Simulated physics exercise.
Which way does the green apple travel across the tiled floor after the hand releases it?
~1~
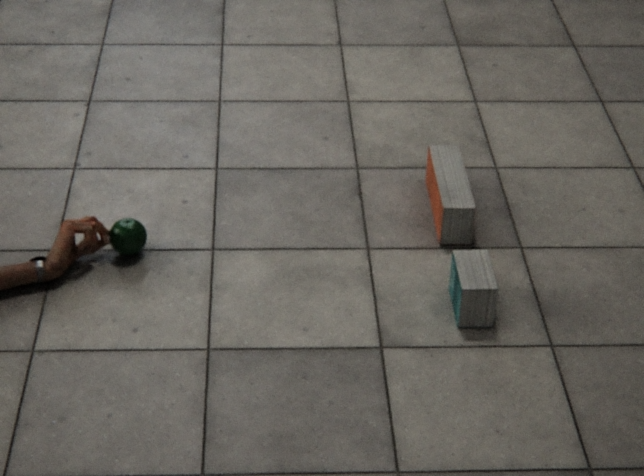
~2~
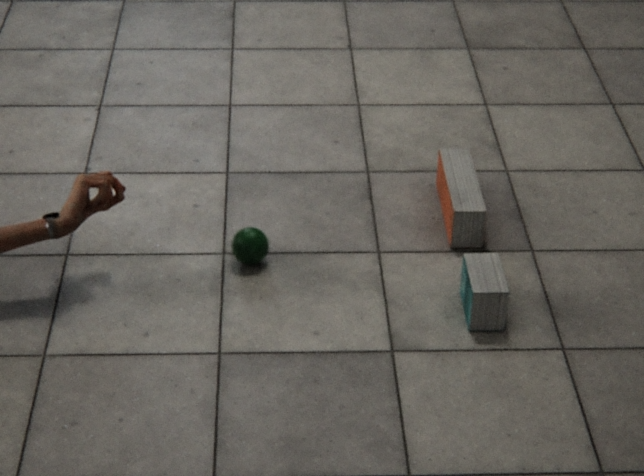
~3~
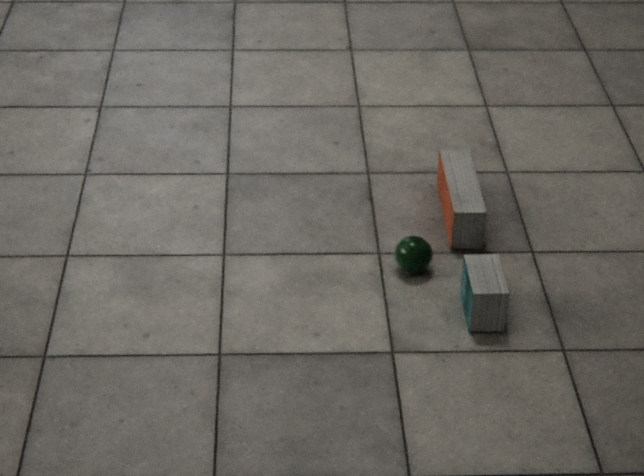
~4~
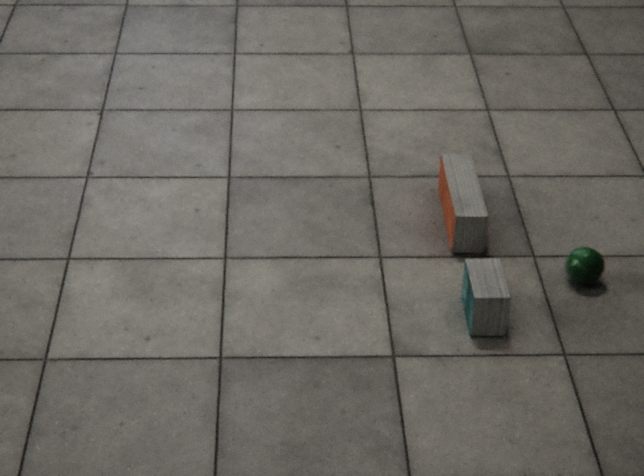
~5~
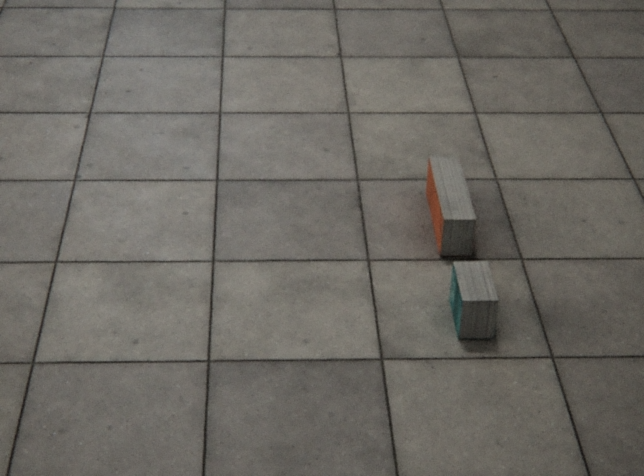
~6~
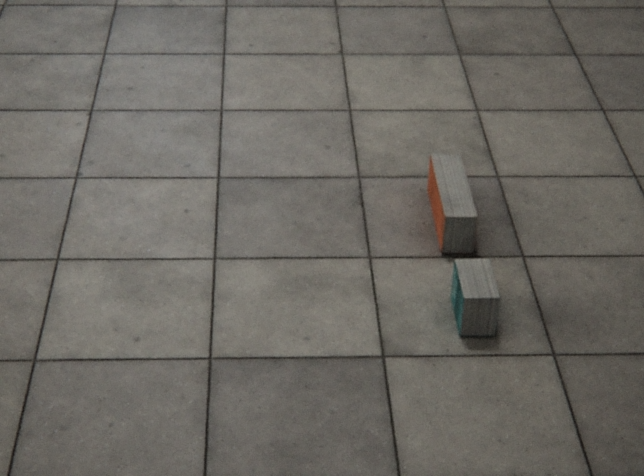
It rolls to the right, going through the gap between the orange and turquoise books.
A green apple sits at a person's fingertips on the left side of a grey tiled floor, while an orange book and a smaller turquoise book stand to the right with a narrow gap between them. The hand lets go and draws back as the apple rolls to the right. It crosses the tiles and reaches the opening between the two books. The apple passes through and comes out on the far side, still heading right. At the end it is out of sight, and both books remain standing in their places.
